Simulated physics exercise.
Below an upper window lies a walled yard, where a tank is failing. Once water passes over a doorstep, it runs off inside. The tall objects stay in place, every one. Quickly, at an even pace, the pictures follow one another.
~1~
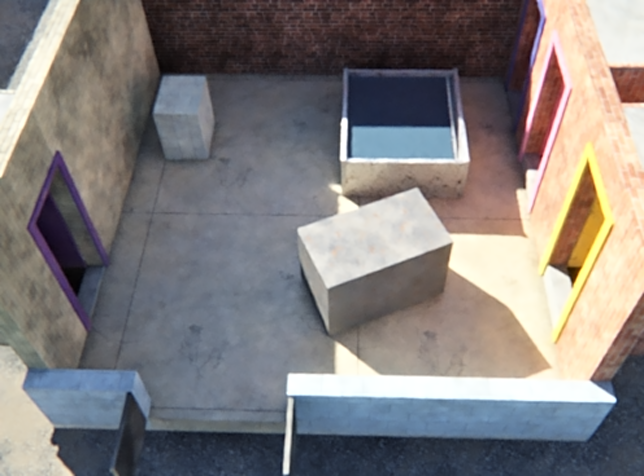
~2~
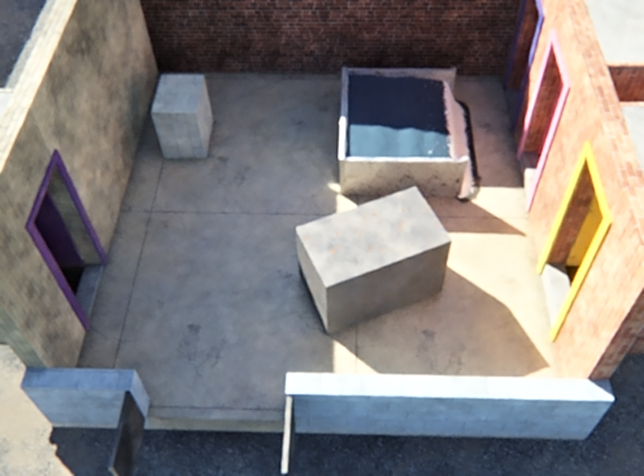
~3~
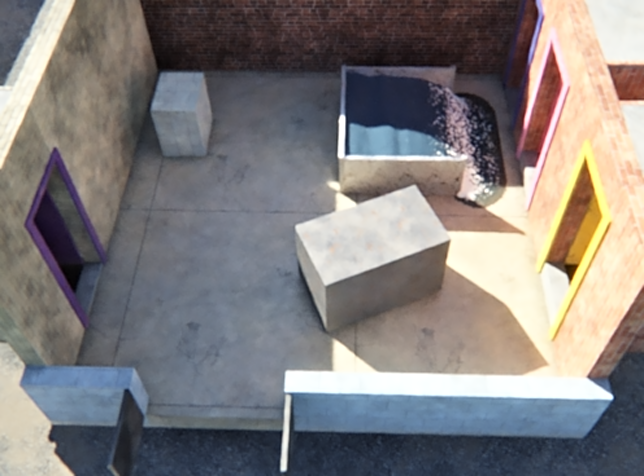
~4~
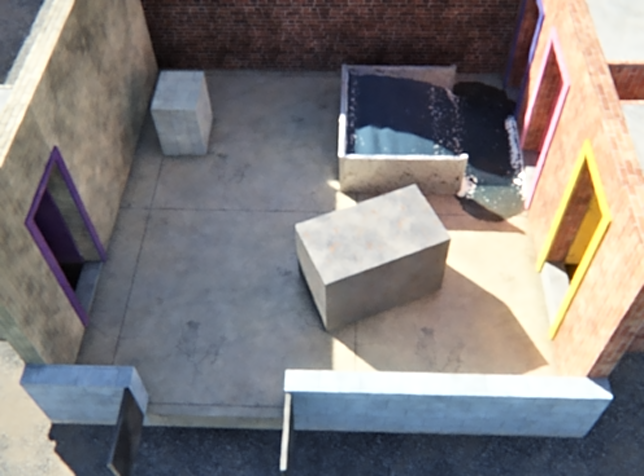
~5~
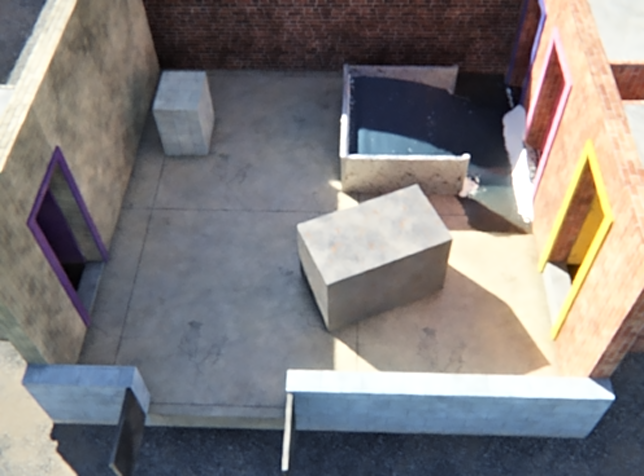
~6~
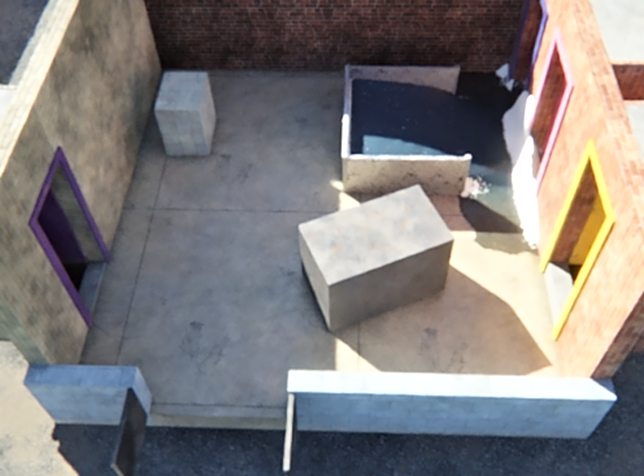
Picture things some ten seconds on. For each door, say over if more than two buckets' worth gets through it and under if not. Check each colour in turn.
My prediction: The purple door will not top two buckets; the blue door will top two buckets; the yellow door will not top two buckets; the pink door will top two buckets.
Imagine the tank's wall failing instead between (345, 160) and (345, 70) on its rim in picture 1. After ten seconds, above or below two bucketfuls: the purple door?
My reading: Purple is over.
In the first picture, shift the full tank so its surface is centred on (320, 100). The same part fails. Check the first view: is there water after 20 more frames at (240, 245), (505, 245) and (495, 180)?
Points in order: Not reached; inundated; inundated.
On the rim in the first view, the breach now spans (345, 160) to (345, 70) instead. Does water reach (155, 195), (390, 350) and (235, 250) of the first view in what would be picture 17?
Going in your order, I'd say drenched, then still bare, then drenched.
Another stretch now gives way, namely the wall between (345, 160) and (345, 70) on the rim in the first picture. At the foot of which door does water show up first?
I'd go with the purple door.
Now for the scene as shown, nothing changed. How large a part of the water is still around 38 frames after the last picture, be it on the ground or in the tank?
68 %.
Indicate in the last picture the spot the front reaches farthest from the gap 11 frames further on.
The flood front should get to about (554, 407).
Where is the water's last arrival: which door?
Last comes the purple-painted one.
A moment on, water covers 15 % of the floor; the purple door not reached, the blue door far over two buckets in, the yellow door wet at the sill, nothing in, the pink door over two buckets in.
Next, water covers 30 % of the floor; the purple door not reached, the blue door far over two buckets in, the yellow door wet at the sill, nothing in, the pink door far over two buckets in.
Then, water covers 45 % of the floor; the purple door not reached, the blue door far over two buckets in, the yellow door wet at the sill, nothing in, the pink door far over two buckets in.
Later, water covers 70 % of the floor; the purple door wet at the sill, nothing in, the blue door far over two buckets in, the yellow door wet at the sill, nothing in, the pink door far over two buckets in.
In the end, water covers 90 % of the floor; the purple door wet at the sill, nothing in, the blue door far over two buckets in, the yellow door wet at the sill, nothing in, the pink door far over two buckets in.
